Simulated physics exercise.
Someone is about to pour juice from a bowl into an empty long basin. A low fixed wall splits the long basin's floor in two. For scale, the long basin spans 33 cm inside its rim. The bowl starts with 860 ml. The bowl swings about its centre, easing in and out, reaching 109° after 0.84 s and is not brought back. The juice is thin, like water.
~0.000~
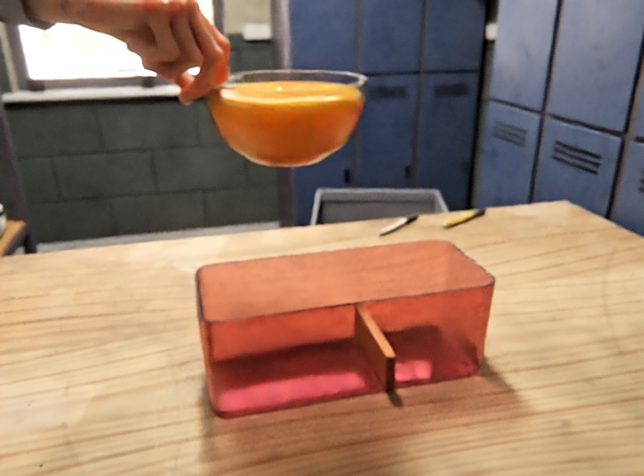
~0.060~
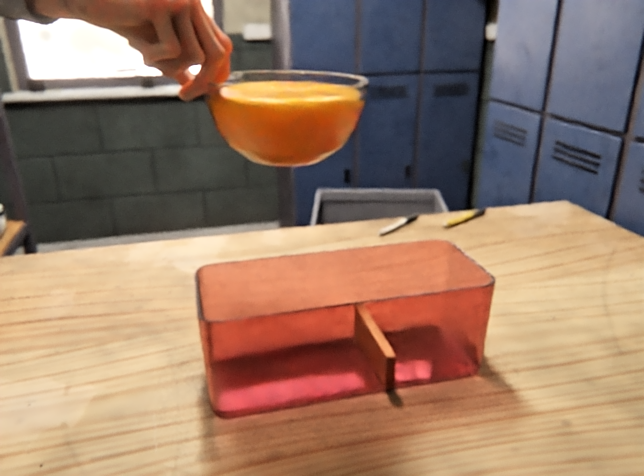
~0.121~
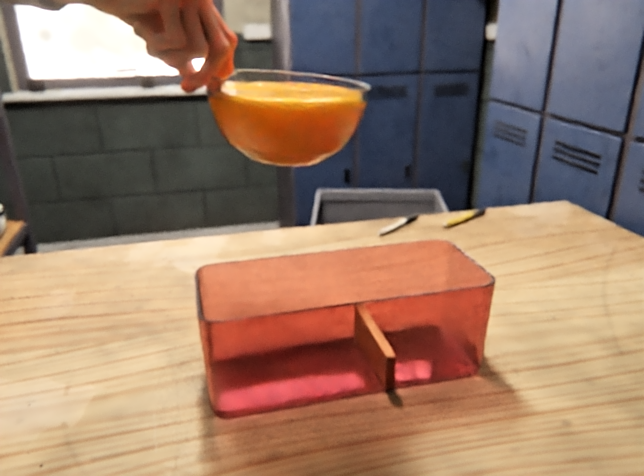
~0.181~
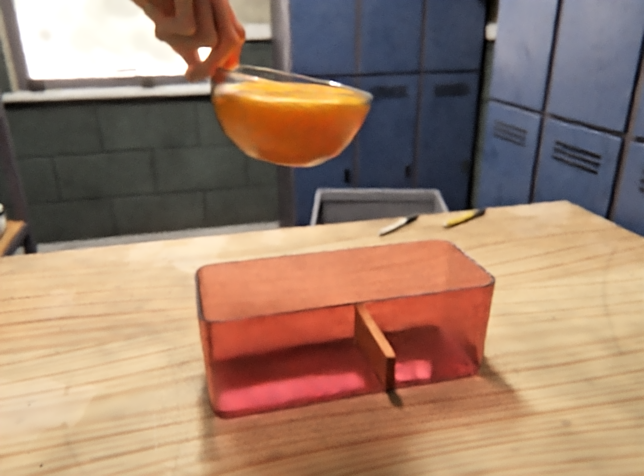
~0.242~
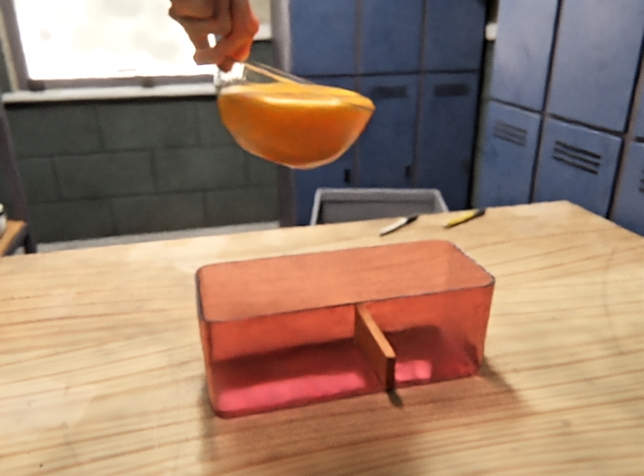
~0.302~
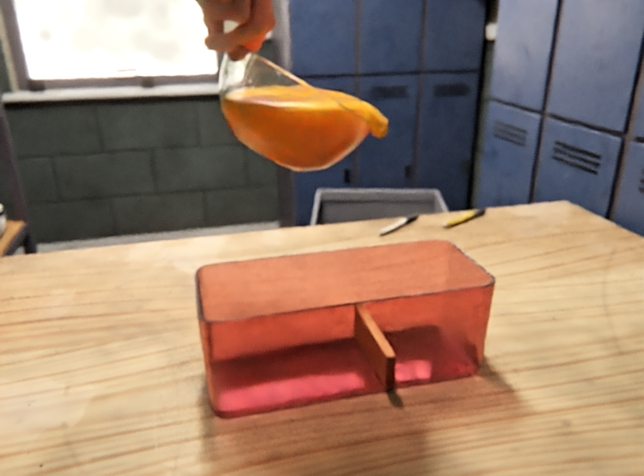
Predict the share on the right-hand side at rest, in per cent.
Roughly 69 per cent is past the wall.
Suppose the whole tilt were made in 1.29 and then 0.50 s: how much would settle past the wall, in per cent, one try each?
In turn about 80 and 55 per cent.
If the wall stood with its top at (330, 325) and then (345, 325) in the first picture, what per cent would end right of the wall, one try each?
In turn about 90 and 85 per cent.
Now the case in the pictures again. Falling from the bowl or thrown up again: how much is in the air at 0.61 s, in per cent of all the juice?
About 46 per cent.
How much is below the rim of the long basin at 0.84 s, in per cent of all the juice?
About 90 per cent.
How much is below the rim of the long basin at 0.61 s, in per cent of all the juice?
Some 38 per cent.
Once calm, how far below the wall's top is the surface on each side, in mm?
Some 38 mm on the left and 4 mm on the right.
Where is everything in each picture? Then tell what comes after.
In the first frame, it leans 0°; its right rim is at (362, 79); the juice meets the walls at (207, 94) and (357, 88); the long basin's rim runs from (197, 294) to (471, 260); the wall's top is at (373, 328).
In the second frame, it leans 1°; its right rim is at (363, 81); the juice meets the walls at (208, 93) and (358, 89).
In the third frame, it leans 5°; its right rim is at (365, 86); the juice meets the walls at (210, 92) and (359, 92).
In the fourth frame, it leans 12°; its right rim is at (367, 96); the juice meets the walls at (213, 91) and (363, 94).
In the fifth frame, it leans 21°; its right rim is at (368, 109); the juice meets the walls at (219, 93) and (365, 102); 2 per cent is over the edge.
In the sixth frame, it leans 31°; its right rim is at (367, 124); the juice meets the walls at (223, 97) and (365, 116); 9 per cent is over the edge.
Then, 0.61 s in, the tilt is 91° and 16 per cent is still to pour, 0 is left of the wall and 37 right of it.
Then, 0.84 s in, the tilt is 109° and 0 per cent is still to pour, 17 is left of the wall and 73 right of it.
Then, 1.08 s in, the tilt is 109° and 0 per cent is still to pour, 22 is left of the wall and 73 right of it.
Then, 1.34 s in, the tilt is 109° and 0 per cent is still to pour, 26 is left of the wall and 69 right of it.
Finally, 26 per cent lies left of the wall, 69 right of it and 5 outside.
